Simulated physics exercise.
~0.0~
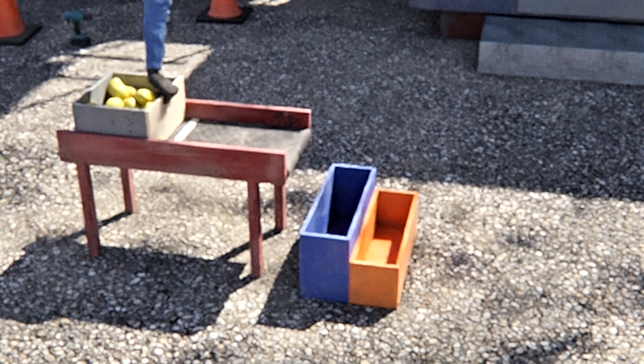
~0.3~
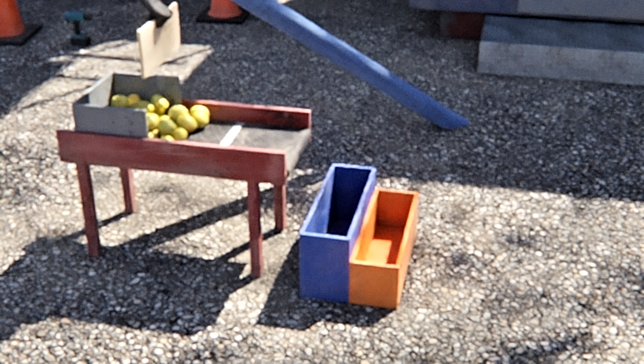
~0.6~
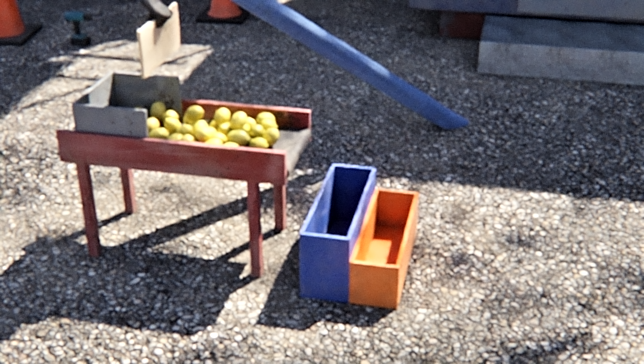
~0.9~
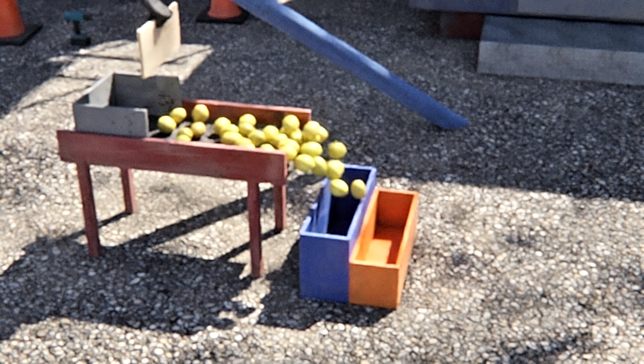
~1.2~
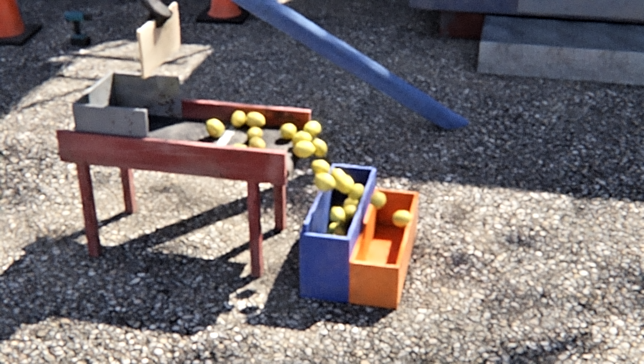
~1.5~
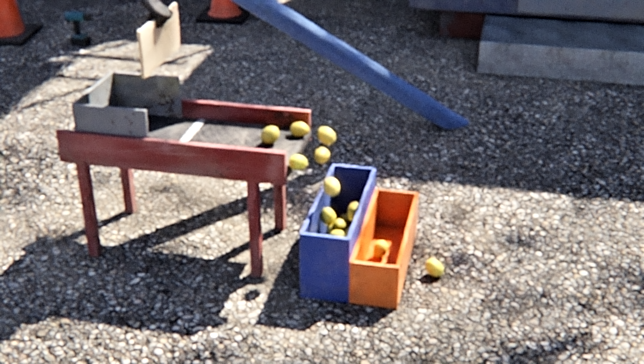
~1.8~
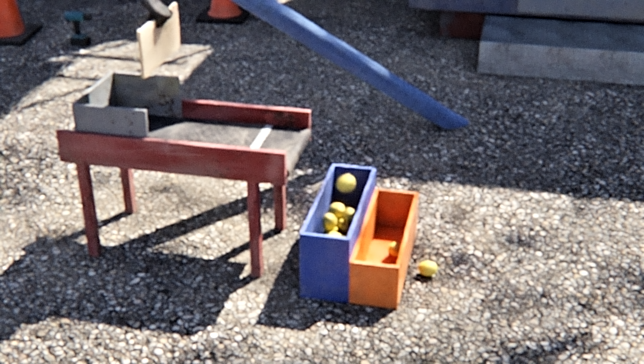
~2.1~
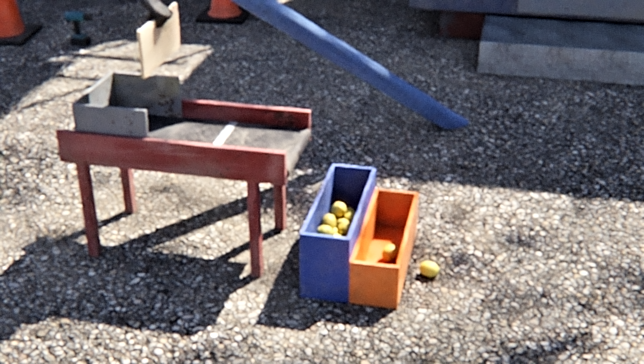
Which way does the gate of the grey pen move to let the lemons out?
The gate moves up, leaving the side of the grey pen open for the lemons.
Lemons spill off a belt mostly into a blue tub, one resting past the orange tote.
